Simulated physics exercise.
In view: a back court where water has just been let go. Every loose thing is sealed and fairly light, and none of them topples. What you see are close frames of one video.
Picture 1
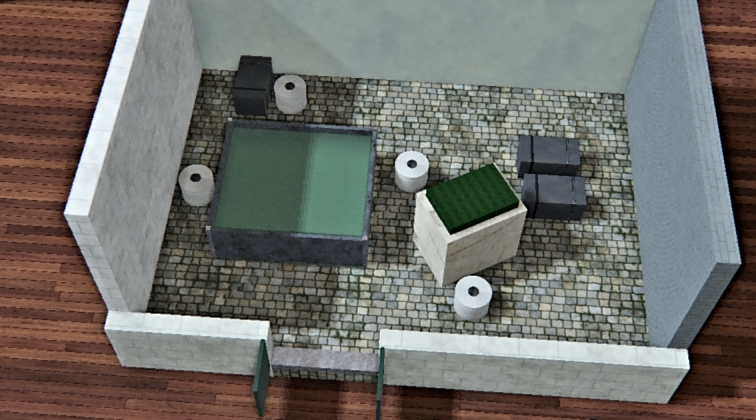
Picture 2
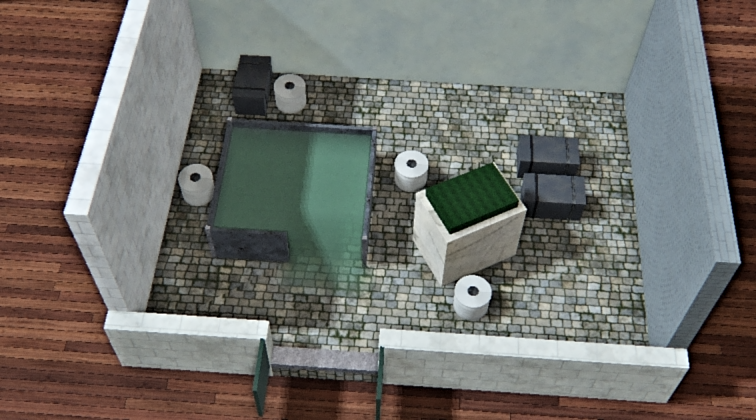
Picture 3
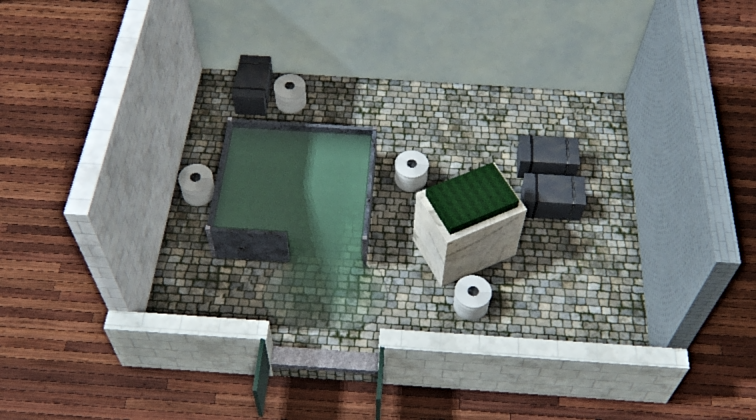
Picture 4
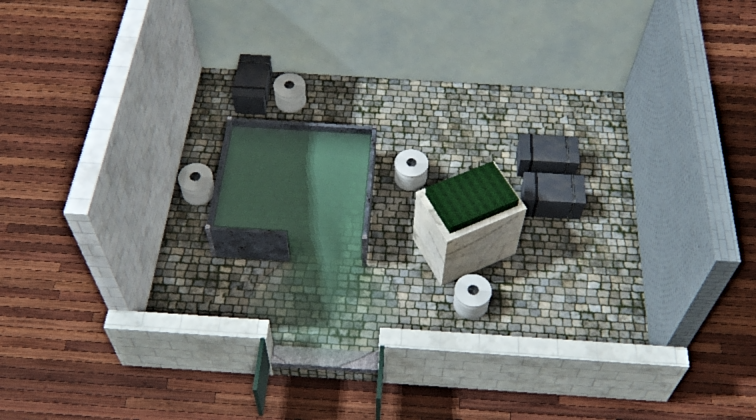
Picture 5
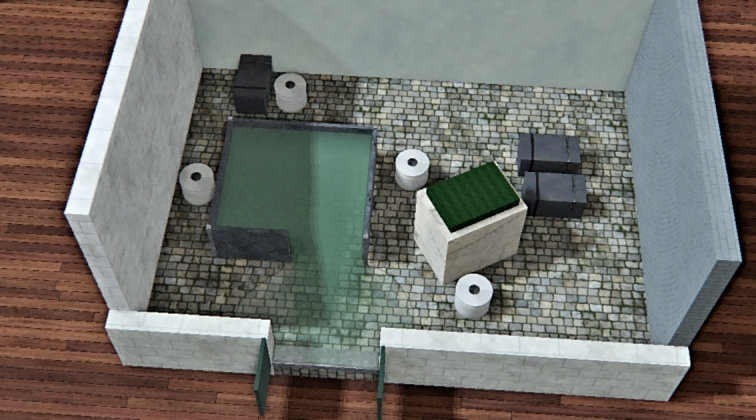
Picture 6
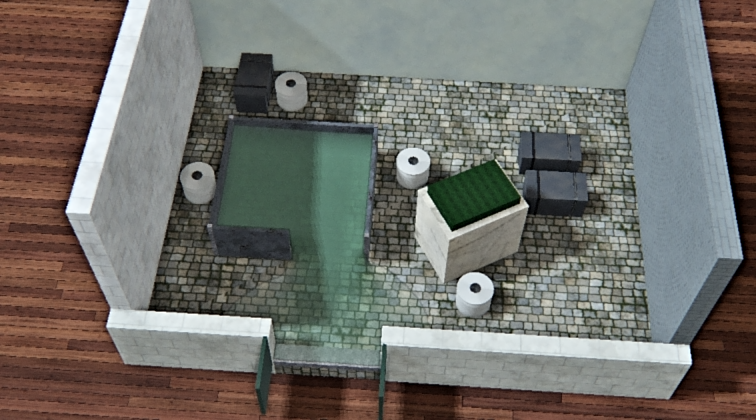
Greenish water poured out through a gap in the front of a dark-walled tank and spread across the cobbled court to the opening between the green gates, while the surrounding objects stayed put.
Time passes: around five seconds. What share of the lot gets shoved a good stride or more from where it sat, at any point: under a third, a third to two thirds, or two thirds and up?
Under a third.
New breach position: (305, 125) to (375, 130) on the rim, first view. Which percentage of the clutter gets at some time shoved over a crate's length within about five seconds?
Near 40 in a hundred.
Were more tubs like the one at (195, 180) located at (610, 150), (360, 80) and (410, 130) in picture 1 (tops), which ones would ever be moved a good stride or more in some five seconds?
The first sits tight, the second sits tight and the third sits tight.
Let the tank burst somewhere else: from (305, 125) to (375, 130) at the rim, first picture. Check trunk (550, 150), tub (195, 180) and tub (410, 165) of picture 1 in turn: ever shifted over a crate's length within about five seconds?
Here is how they go, in order: Fails to go that far, dislodged that far, and fails to go that far.
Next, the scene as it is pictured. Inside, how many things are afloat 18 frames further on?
Exactly 0.
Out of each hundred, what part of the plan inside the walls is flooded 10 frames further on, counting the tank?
Estimate: About 35 %.
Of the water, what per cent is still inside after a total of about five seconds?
Around 54 in a hundred.
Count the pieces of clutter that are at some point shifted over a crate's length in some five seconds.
The count is 0.
A moment on, 0 of 7 are well off their spots; 0 afloat.
Next, 0 of 7 are well off their spots; 0 afloat.
Later, 0 of 7 are well off their spots; 0 afloat.
In the end, 0 of 7 are well off their spots, and 0 have been at some point; 0 afloat.
